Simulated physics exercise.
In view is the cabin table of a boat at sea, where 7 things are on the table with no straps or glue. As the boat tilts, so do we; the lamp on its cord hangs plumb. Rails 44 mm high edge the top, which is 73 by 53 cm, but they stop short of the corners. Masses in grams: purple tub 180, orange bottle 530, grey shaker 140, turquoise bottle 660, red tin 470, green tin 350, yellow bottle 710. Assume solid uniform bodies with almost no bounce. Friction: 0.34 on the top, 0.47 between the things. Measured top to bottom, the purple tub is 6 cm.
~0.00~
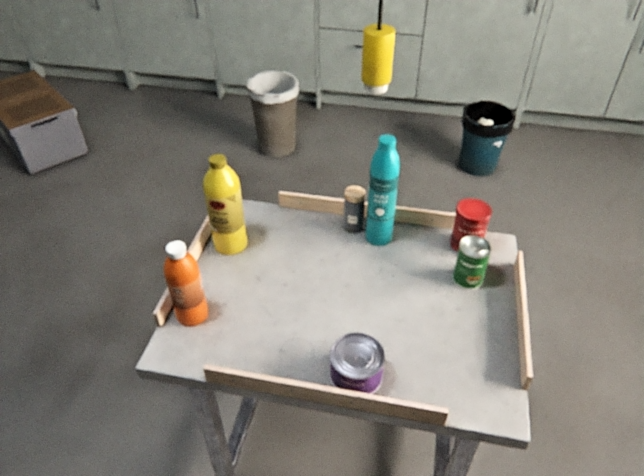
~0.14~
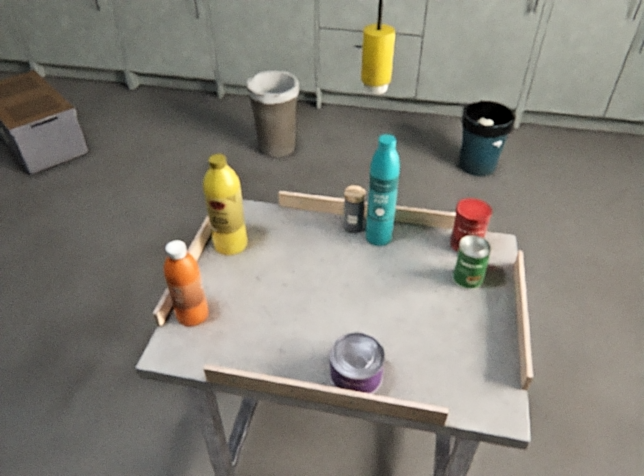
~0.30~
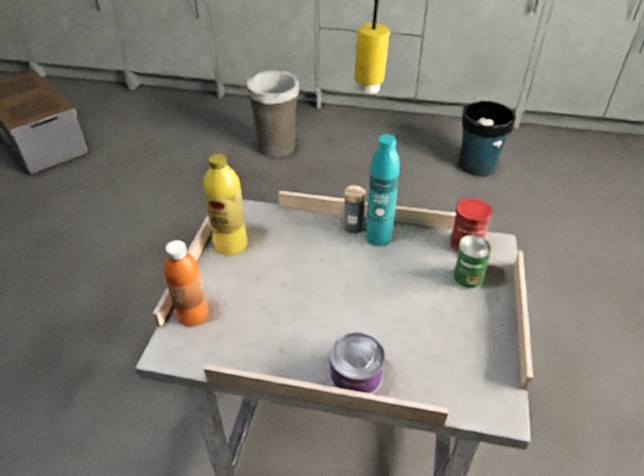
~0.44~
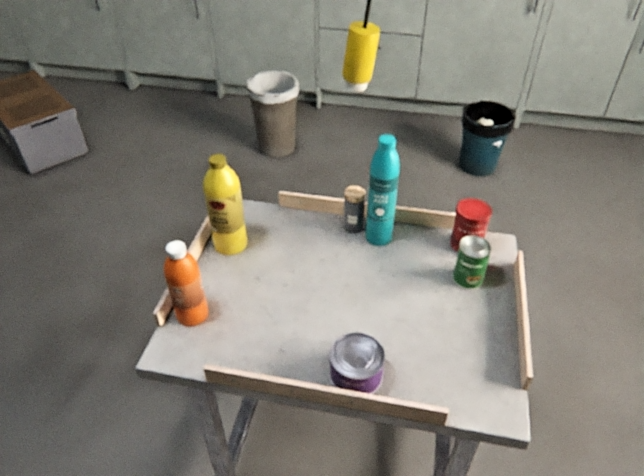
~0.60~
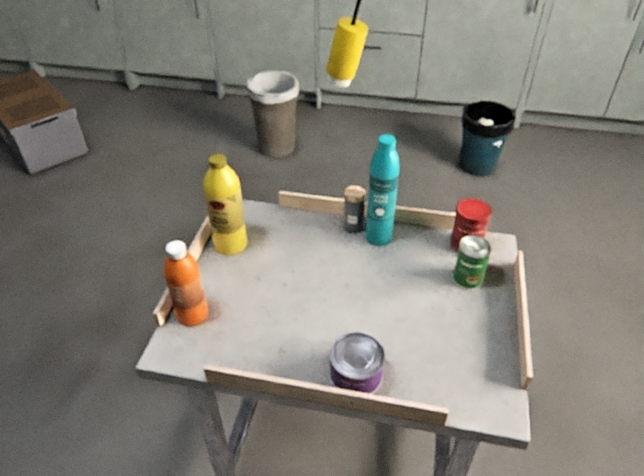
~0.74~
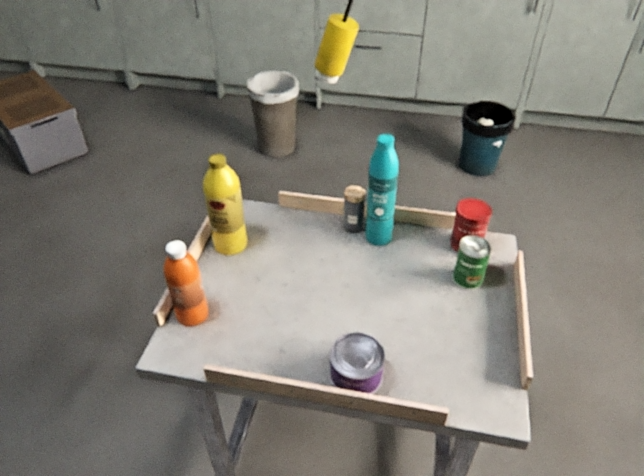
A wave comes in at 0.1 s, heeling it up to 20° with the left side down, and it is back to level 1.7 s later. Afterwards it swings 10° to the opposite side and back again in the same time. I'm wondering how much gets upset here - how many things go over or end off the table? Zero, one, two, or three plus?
A pair to pick up.
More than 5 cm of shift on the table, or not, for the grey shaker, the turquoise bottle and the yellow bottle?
Note: Grey shaker departs its position. Turquoise bottle departs its position. Yellow bottle is left in place.
After 1.14 s, boat heeled 18°, left side down; turquoise bottle 57° off its base; grey shaker 54° off its base.
After 1.24 s, boat heeled 15°, left side down; turquoise bottle on its side; grey shaker on its side.
In the end (4.0 s), toppled on the table, grey shaker and turquoise bottle; the other 5 under 5 cm from the start. In the last view, purple tub near (352, 364), orange bottle near (180, 282).
